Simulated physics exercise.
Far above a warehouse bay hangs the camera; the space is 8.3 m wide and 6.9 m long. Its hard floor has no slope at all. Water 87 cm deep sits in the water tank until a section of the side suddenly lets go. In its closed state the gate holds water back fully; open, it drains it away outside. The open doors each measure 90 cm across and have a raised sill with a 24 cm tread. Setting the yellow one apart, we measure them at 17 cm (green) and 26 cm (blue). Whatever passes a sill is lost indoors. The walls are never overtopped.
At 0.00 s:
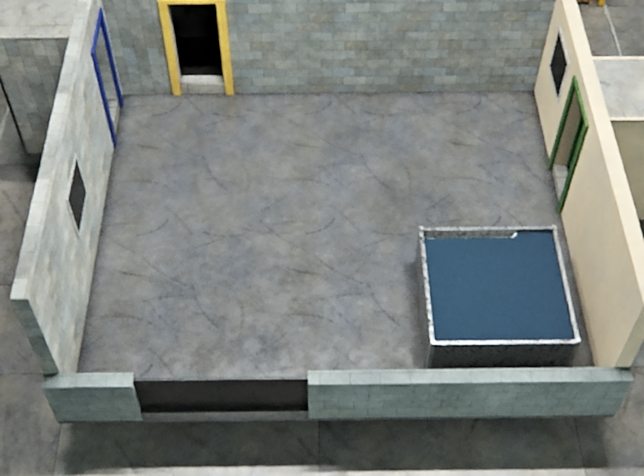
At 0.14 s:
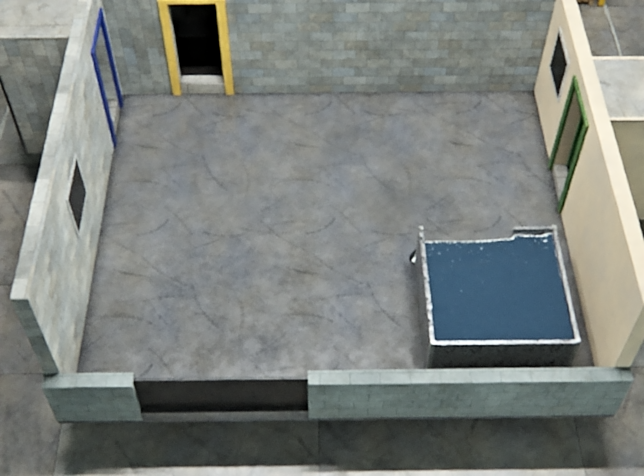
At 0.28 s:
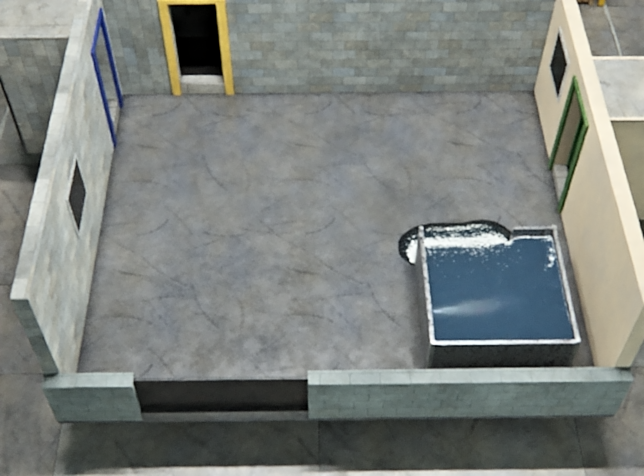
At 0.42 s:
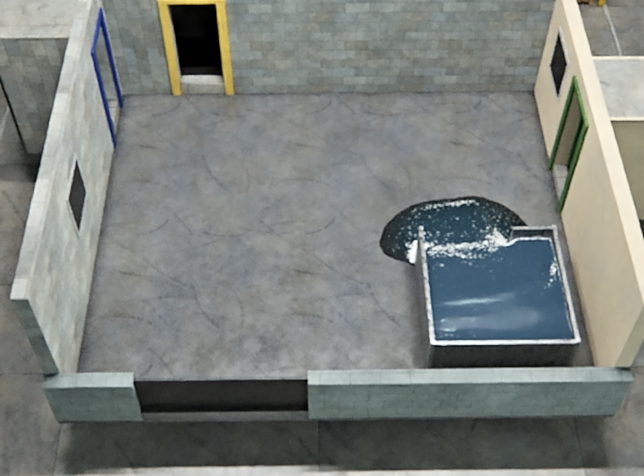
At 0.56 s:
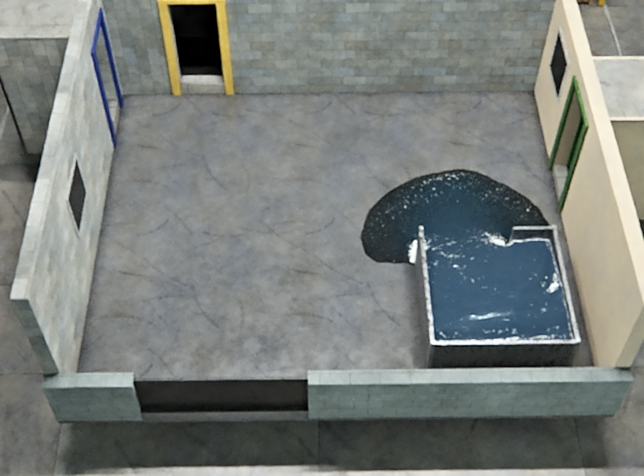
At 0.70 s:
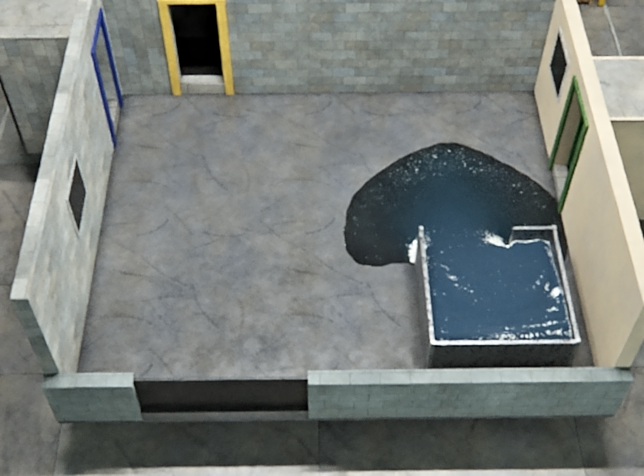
In a walled concrete room, water pours from a tank's far side and spreads across the floor.
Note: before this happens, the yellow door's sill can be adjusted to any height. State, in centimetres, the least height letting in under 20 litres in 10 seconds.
It is roughly 11 cm.
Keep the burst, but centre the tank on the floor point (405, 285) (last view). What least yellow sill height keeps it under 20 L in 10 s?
13.5 cm or thereabouts.
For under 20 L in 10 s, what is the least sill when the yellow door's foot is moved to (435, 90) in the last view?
Minimum: About 30 cm.
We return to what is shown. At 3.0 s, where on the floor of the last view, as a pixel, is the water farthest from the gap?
Somewhere near the pixel (123, 96).
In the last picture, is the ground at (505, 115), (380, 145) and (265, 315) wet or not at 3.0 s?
Okay, in order that's got wet, got wet and finally stayed dry.
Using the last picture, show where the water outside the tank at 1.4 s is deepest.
About (447, 258).
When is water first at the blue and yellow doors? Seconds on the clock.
Times: Blue = 3.0 s, yellow = 2.4 s.
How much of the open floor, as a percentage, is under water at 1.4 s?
I'd estimate about 35 percent.
After 1.4 s water covers 35 % of the floor, deepest (44 cm) near (447, 258); it has not reached the yellow door.
After 3.0 s water covers 50 % of the floor, deepest (34 cm) near (510, 105); 14 cm at the yellow door, 0 litres in over its 26 cm sill.
After 10.0 s water covers 95 % of the floor, deepest (17 cm) near (73, 400); 12 cm at the yellow door, 0 litres in over its 26 cm sill.
At the yellow door as built, the water arrived by 2.4 s and peaked near 15 cm at 8.6 s.
With a sill of 9.5 cm, 32 litres would have come in within the 10 s; with 12.5 cm, 8 litres. So under 20 litres takes about 11 cm.
